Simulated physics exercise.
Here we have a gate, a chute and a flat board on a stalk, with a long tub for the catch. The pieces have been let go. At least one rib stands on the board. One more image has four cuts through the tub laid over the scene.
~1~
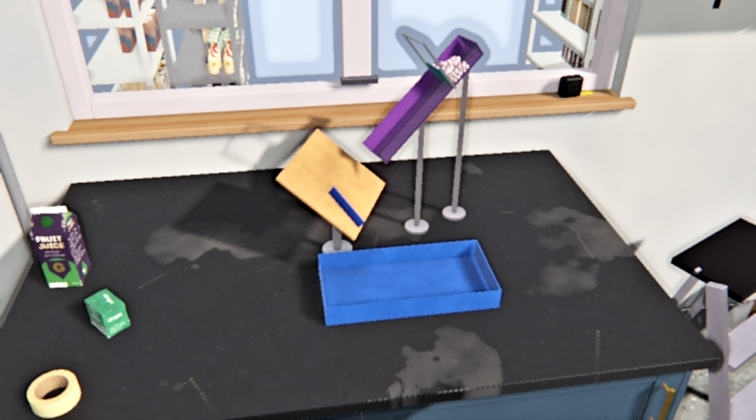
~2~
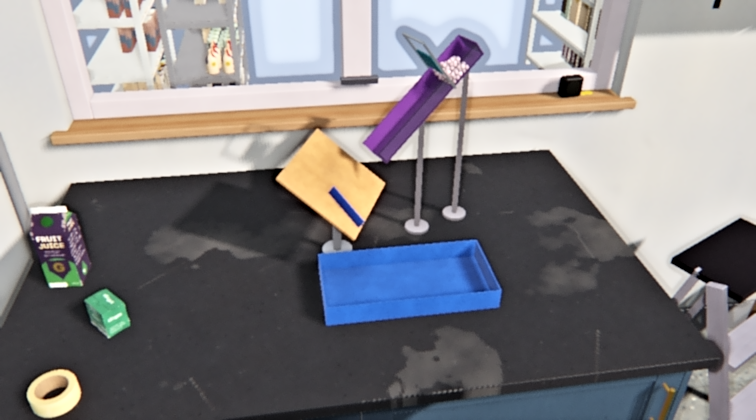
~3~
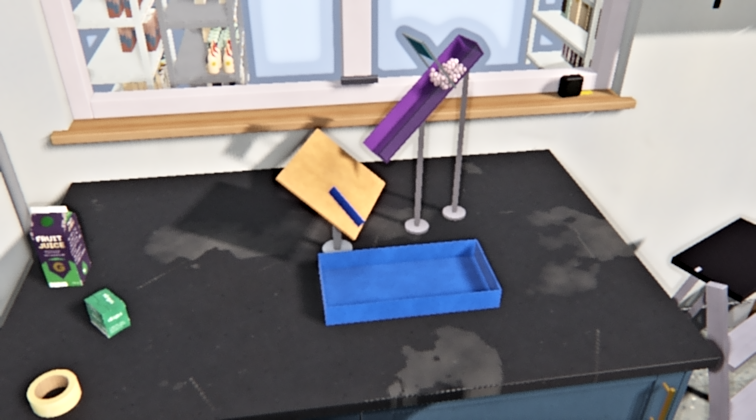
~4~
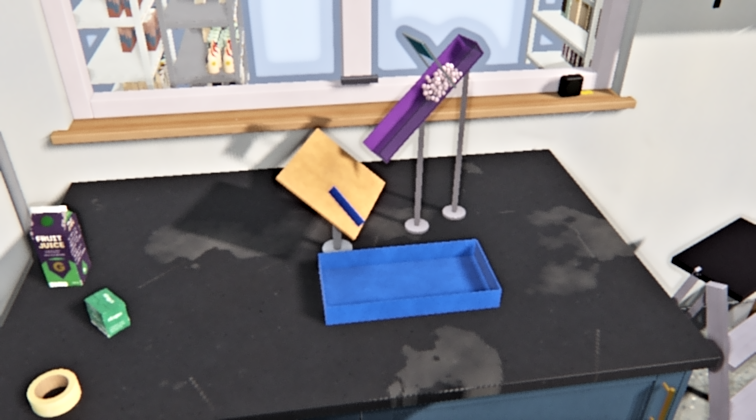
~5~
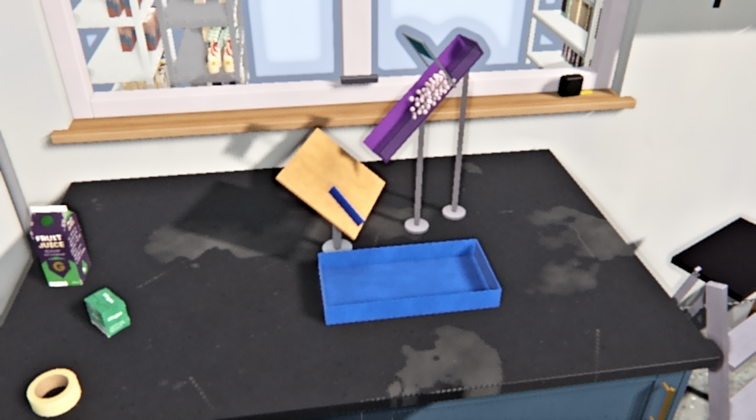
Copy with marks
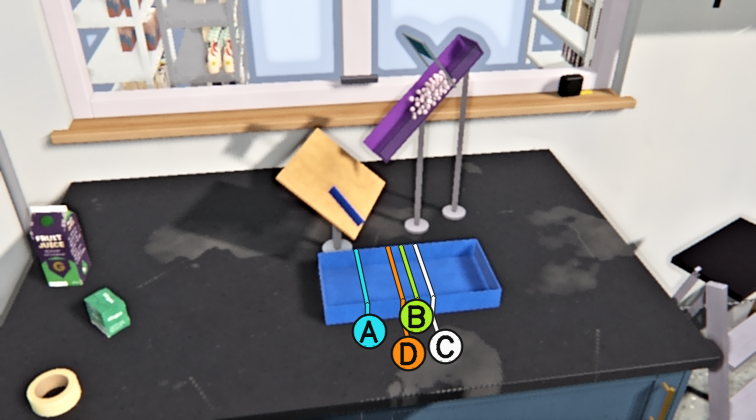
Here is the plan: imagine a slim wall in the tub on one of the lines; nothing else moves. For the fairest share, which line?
D is best.
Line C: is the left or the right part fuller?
The left side.
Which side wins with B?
More lands on the left.
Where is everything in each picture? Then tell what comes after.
The first frame shows load behind the gate near (451, 68), sugar pearls; lip of the chute near (379, 158), sloping fairly steeply.
The second frame shows middle of the board near (335, 181), tilted fairly steeply; middle of its low edge near (371, 209); of its high edge near (298, 151).
The third frame shows front corners of the tub near (326, 308) and (501, 290), empty; front of the load near (436, 84).
The fourth frame shows middle of the load near (444, 82); its front near (429, 97), close to a quarter of the way to the lip; rib from (334, 186) to (364, 222).
The fifth frame shows middle of the load near (433, 90); its front near (414, 117), close to half of the way to the lip.
On the marked copy, line A crosses the front rim at (367, 303); line B crosses the front rim at (417, 298); line C crosses the front rim at (433, 297); line D crosses the front rim at (402, 300).
With A, of what is caught, none at all on the left of the divider, the whole lot on the right.
With B, of what is caught, all but a few on the left of the divider, a small share on the right.
With C, of what is caught, the bulk on the left of the divider, close to a quarter on the right.
With D, of what is caught, close to half on the left of the divider, close to half on the right.
